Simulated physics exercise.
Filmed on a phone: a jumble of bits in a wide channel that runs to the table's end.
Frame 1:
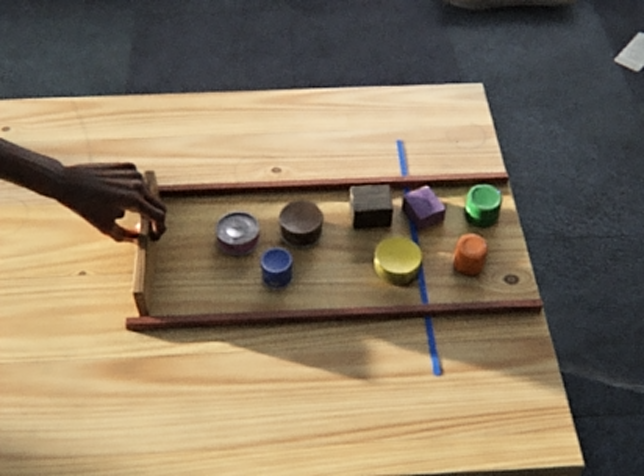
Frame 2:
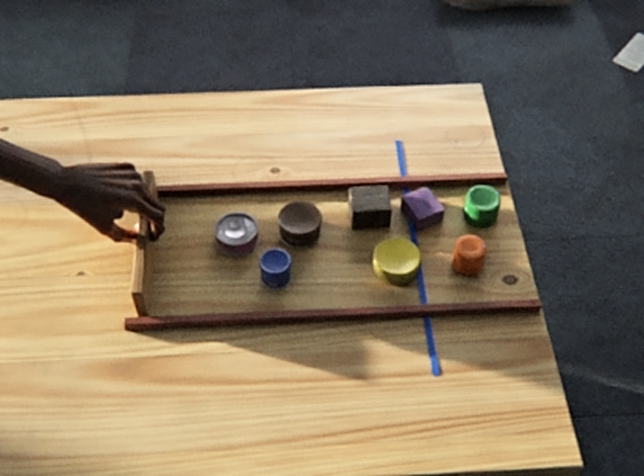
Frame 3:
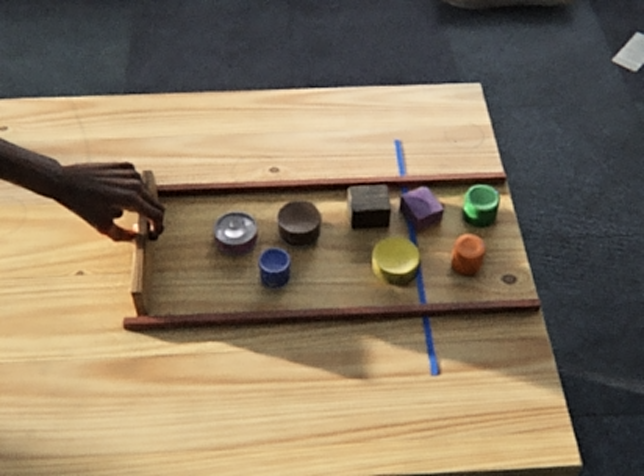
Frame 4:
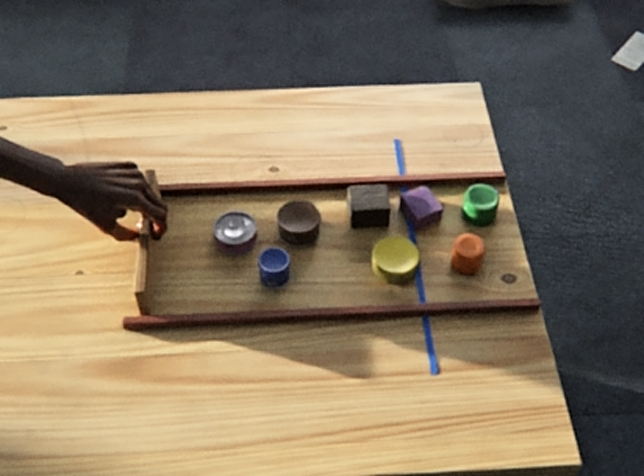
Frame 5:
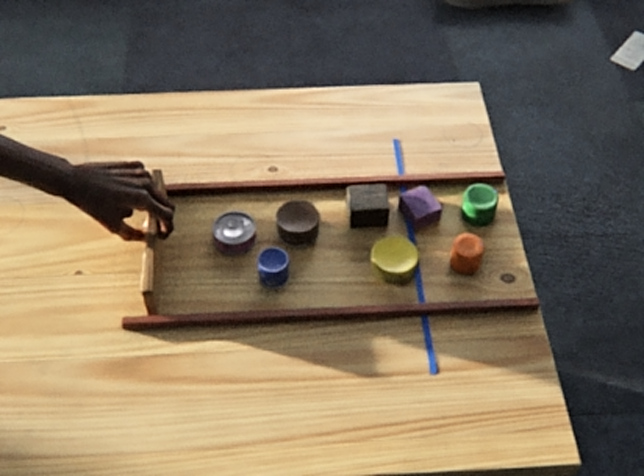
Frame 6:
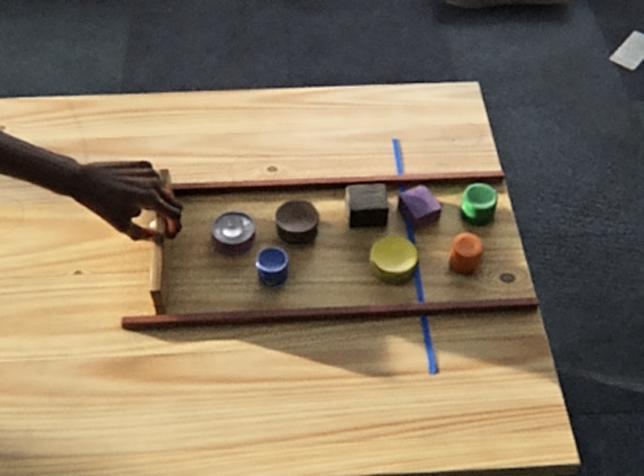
A hand slides a wooden board slightly right behind colorful lids, tubs and blocks that stay still.
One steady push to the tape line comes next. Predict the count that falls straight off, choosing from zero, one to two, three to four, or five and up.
The push fails to knock any off.
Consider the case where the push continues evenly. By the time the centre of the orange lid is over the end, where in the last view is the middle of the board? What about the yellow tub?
At (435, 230) for the orange lid; at (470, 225) for the yellow tub.
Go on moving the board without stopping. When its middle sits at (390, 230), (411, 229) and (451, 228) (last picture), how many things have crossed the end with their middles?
The counts would come out as 0, 0 and 2.
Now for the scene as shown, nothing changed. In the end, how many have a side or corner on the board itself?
The number is 3.
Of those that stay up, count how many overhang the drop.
The number would be 0.
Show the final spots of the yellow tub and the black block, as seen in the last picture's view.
Final centres, first then second: (472, 267), (425, 193).
Early on, none off yet; green lid at rest near (479, 205); orange lid at rest near (466, 254); purple block at rest near (419, 207).
A while later, none off yet; green lid at rest near (480, 205); orange lid at rest near (466, 254); purple block travelled about its own width near (448, 198).
Finally, the number that fall off is zero.
